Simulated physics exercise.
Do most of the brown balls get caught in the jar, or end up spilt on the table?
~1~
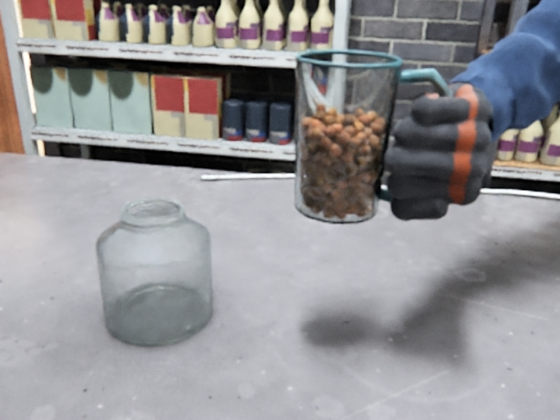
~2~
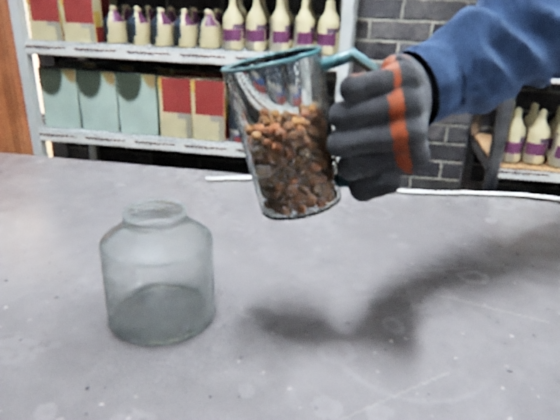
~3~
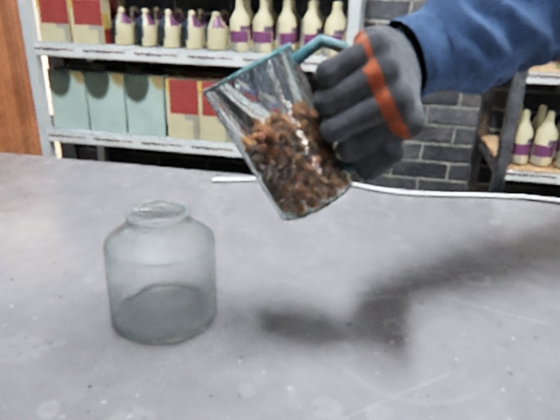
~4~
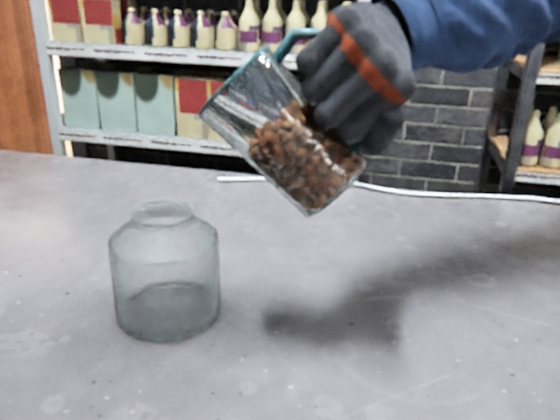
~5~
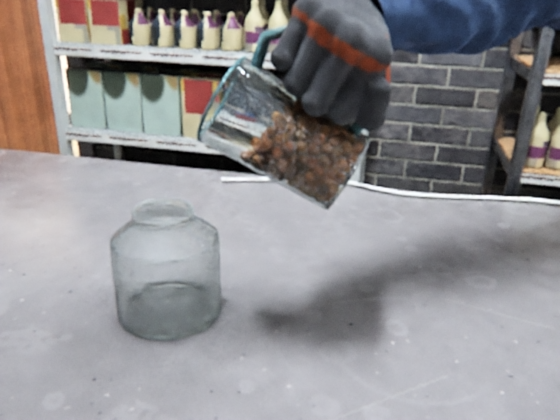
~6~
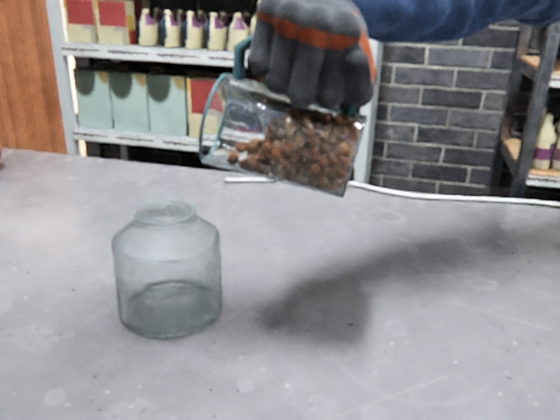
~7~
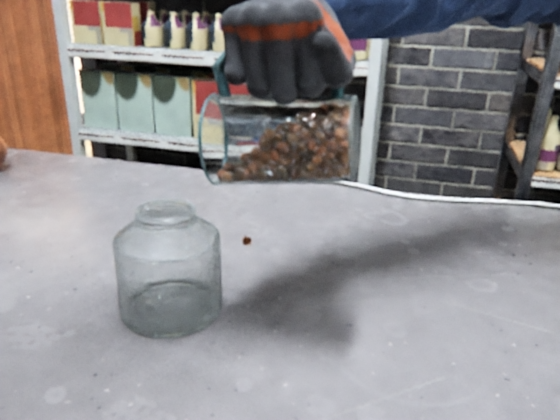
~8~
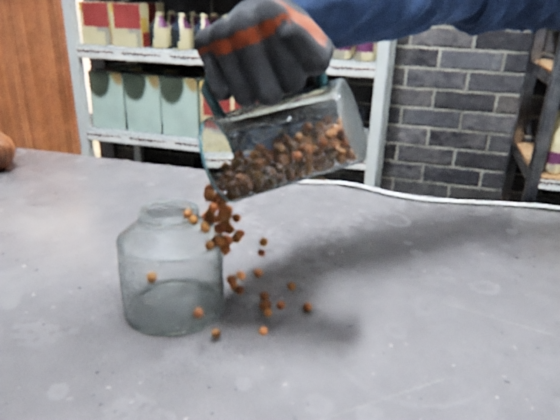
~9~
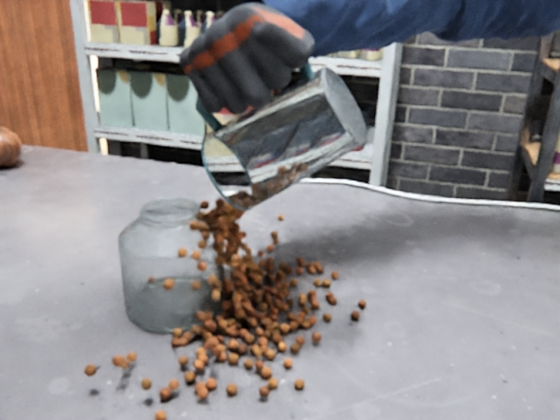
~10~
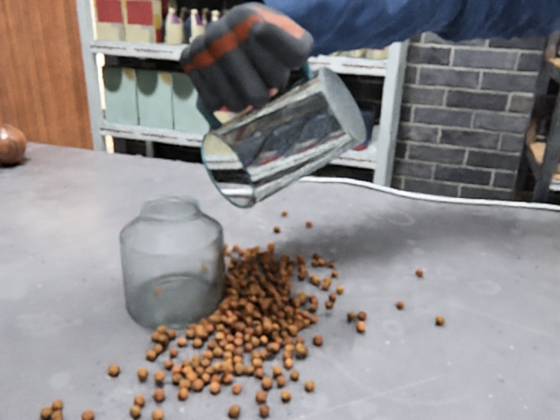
Most of the balls end up spilt on the table beside and in front of the jar. Few, if any, are left in the cup or land in the jar.
